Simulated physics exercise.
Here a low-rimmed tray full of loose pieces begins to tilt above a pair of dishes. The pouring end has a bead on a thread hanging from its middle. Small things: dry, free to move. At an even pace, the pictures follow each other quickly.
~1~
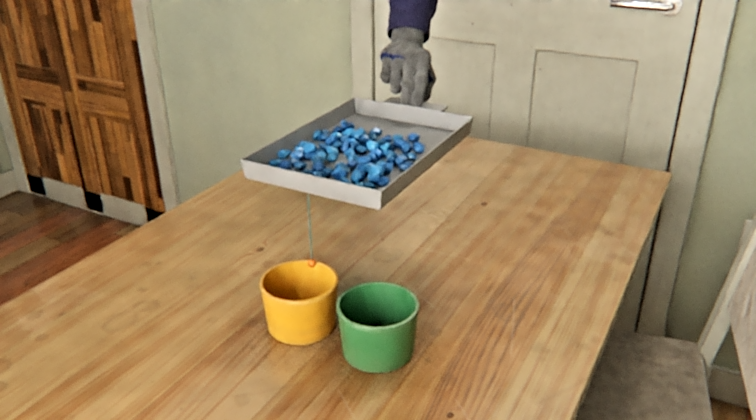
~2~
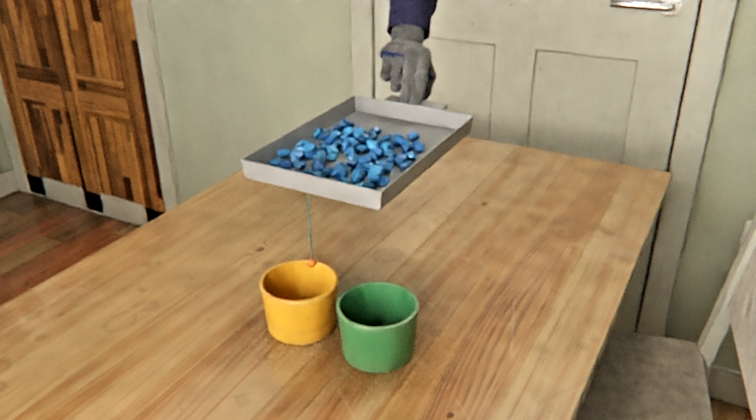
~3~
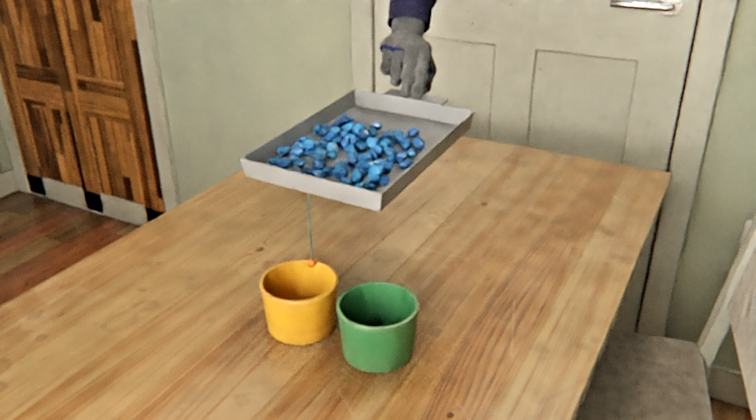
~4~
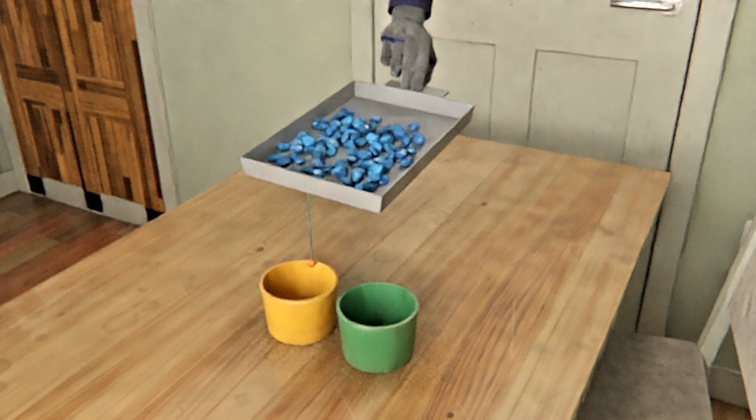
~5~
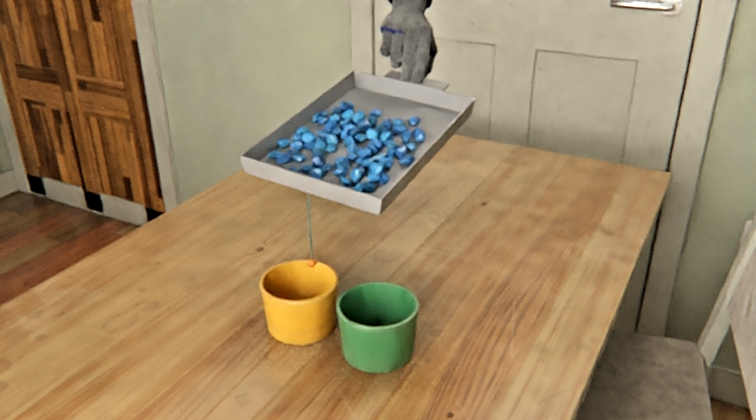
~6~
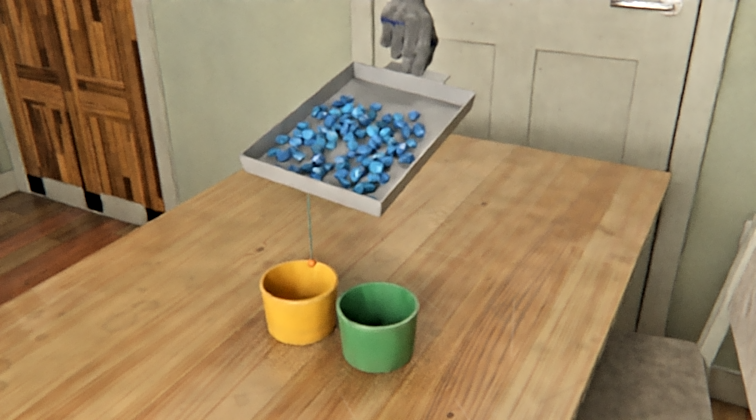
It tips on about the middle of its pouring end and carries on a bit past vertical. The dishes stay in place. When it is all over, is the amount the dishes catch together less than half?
No, they hold more than half.
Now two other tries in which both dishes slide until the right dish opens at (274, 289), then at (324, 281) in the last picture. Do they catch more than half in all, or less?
Result, first setup: A minority share; second setup: A minority share.
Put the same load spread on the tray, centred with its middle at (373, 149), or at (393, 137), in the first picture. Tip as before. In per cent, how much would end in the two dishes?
It would be 80 in a hundred, and then 90 in a hundred.
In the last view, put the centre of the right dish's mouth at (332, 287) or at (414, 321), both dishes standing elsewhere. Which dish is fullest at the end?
Placement one: The right-positioned dish. Placement two: The left-positioned dish.
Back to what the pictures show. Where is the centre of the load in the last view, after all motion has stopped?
The centre comes to rest near (372, 337).
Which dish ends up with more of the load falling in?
Fuller at the end: The rightward one.
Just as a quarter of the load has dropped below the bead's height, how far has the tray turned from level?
Around 90° at that moment.
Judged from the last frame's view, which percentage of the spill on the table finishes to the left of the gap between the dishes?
Left share: Close to 80 %.
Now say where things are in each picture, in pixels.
Corners of the pouring end near (244, 159) and (380, 190), level; middle of the load near (353, 158), aquarium stones; left dish near (279, 317); right dish near (359, 344); bead on its thread near (312, 263), in the first picture.
Corners of the pouring end near (244, 159) and (380, 190), level; middle of the load near (353, 157), in the second picture.
Corners of the pouring end near (244, 158) and (380, 192), tipped barely, lowest at the right corner; middle of the load near (353, 155), in the third picture.
Corners of the pouring end near (244, 157) and (380, 195), tipped a little, lowest at the right corner; middle of the load near (353, 152), in the fourth picture.
Corners of the pouring end near (243, 155) and (380, 197), tipped a little, lowest at the right corner; middle of the load near (353, 149), in the fifth picture.
Corners of the pouring end near (243, 154) and (380, 200), tipped a little, lowest at the right corner; middle of the load near (353, 146); left dish near (279, 317); right dish near (359, 344), in the sixth picture.
Shortly afterwards, tray tipped steeply; all but a few on the tray; only a few in the air.
Next, tray tipped right over; near a third on the tray; near a quarter in the right dish; only a few in the left dish; a little outside both; near a quarter in the air.
Some moments later, tray tipped past a quarter turn; the bulk in the right dish; only a few in the left dish; near a quarter outside both.
In the end, tray tipped past a quarter turn; the bulk in the right dish; only a few in the left dish; near a quarter outside both.
